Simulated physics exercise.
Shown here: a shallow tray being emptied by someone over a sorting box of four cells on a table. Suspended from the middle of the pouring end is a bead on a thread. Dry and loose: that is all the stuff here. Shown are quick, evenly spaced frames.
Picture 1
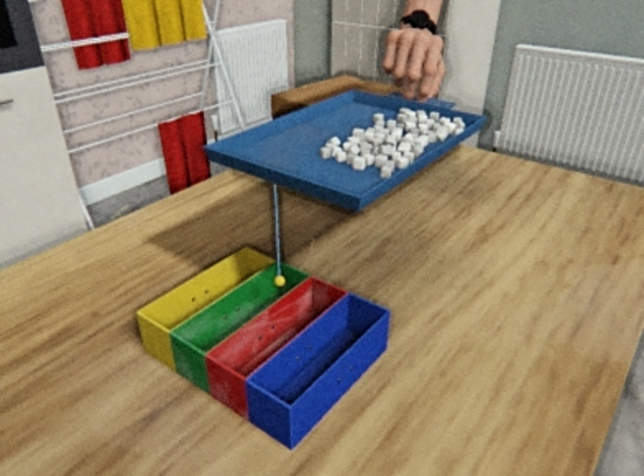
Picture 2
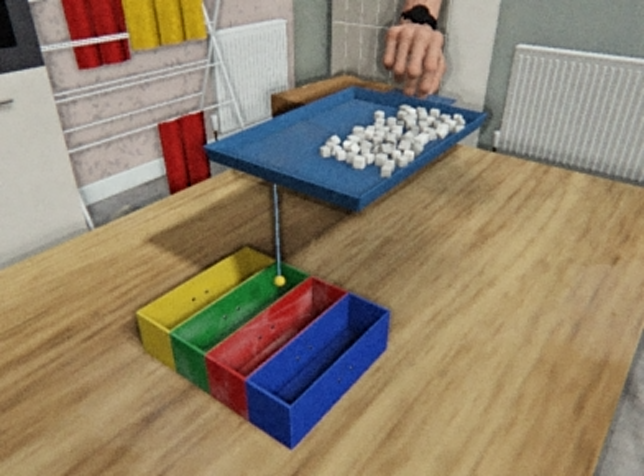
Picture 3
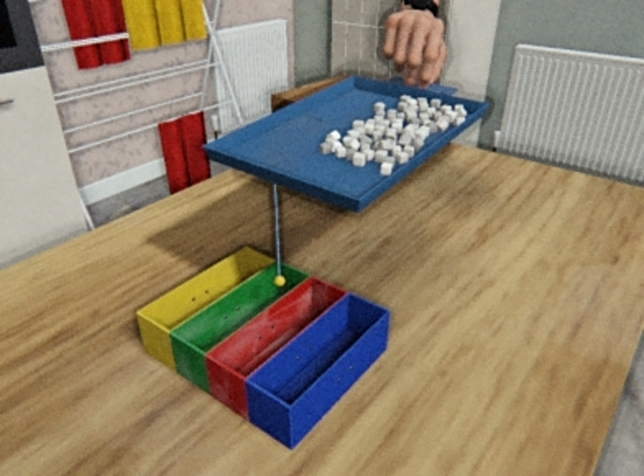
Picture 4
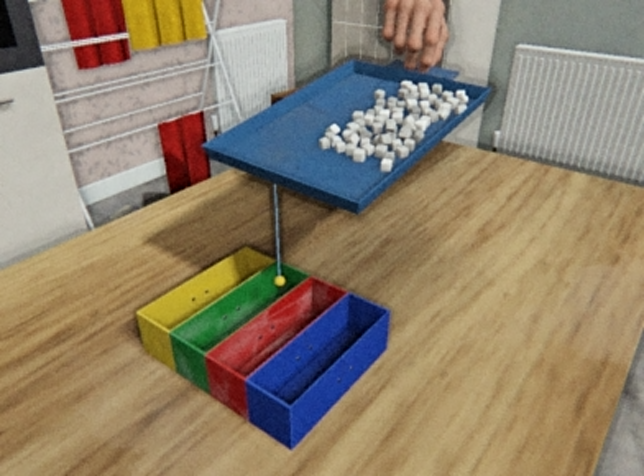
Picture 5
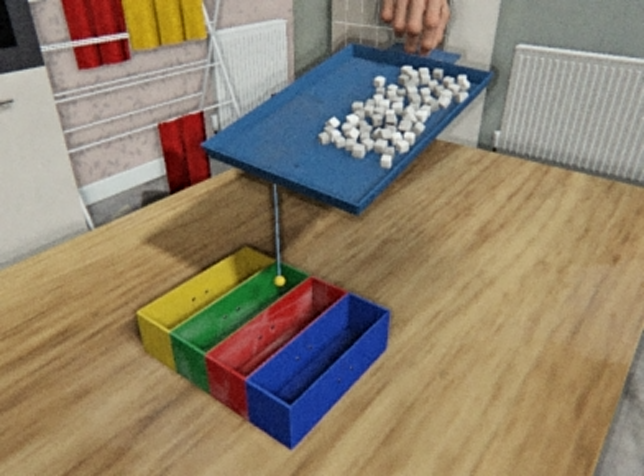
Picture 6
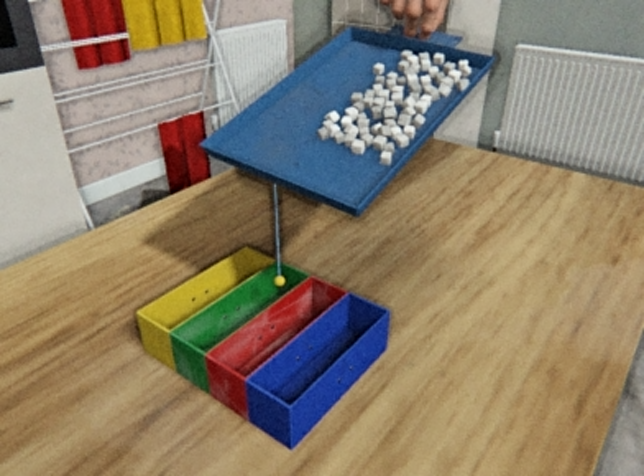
At first, a blue tray of white cubes sits nearly level above a sorting box with yellow, green, red and blue cells, a yellow bead hanging from the tray's near end. Then a hand at the far end lifts it, and the tray slopes increasingly, its right near corner lowest.
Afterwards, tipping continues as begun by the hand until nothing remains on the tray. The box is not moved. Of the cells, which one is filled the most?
The blue cell is filled the most.
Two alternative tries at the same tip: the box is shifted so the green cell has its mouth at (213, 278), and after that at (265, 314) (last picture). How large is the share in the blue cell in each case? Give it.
That makes 30 per cent, followed by 30 per cent.
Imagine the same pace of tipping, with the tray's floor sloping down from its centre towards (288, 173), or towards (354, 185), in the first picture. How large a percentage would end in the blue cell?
The first comes to 10 %, while the second comes to 50 %.
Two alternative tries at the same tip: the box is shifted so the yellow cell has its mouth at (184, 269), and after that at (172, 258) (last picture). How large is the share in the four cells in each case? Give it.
First placement near 40 percent, second near 30 percent.
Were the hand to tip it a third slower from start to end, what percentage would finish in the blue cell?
About 50 per cent.
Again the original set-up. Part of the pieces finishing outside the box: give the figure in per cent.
Close to 20 %, give or take.
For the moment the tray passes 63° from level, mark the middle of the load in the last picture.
The load is centred about (325, 172).
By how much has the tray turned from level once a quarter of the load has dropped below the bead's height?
Near 85 degrees.
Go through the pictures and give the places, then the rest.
Corners of the pouring end (210, 146) and (358, 194), level; middle of the load (396, 137), sugar cubes; bead on its thread (279, 281); yellow cell (156, 338); green cell (190, 360); red cell (227, 384); blue cell (269, 411), in the first picture.
Corners of the pouring end (210, 146) and (358, 195), level; middle of the load (396, 135), in the second picture.
Corners of the pouring end (209, 145) and (358, 196), tipped barely, lowest at the right corner; middle of the load (397, 128), in the third picture.
Corners of the pouring end (208, 144) and (357, 198), tipped a little, lowest at the right corner; middle of the load (397, 119), in the fourth picture.
Corners of the pouring end (207, 144) and (357, 201), tipped a little, lowest at the right corner; middle of the load (397, 109), in the fifth picture.
Corners of the pouring end (206, 143) and (356, 203), tipped clearly, lowest at the right corner; middle of the load (397, 99); yellow cell (156, 338); green cell (190, 360); red cell (227, 384); blue cell (269, 411), in the sixth picture.
Just after the last frame, tray tipped steeply; almost all on the tray; just a few in the blue cell; about a tenth falling or outside the box.
A moment on, tray tipped past a quarter turn; roughly half on the tray; about a tenth in the blue cell; about a tenth in the green cell; about a tenth in the red cell; just a few in the yellow cell; roughly a quarter falling or outside the box.
Further on, tray tipped past a quarter turn; roughly a third in the blue cell; roughly a quarter in the red cell; about a tenth in the green cell; just a few in the yellow cell; about a tenth falling or outside the box.
When it is over, tray tipped past a quarter turn; roughly a third in the blue cell; roughly a quarter in the red cell; about a tenth in the green cell; just a few in the yellow cell; about a tenth outside the box.
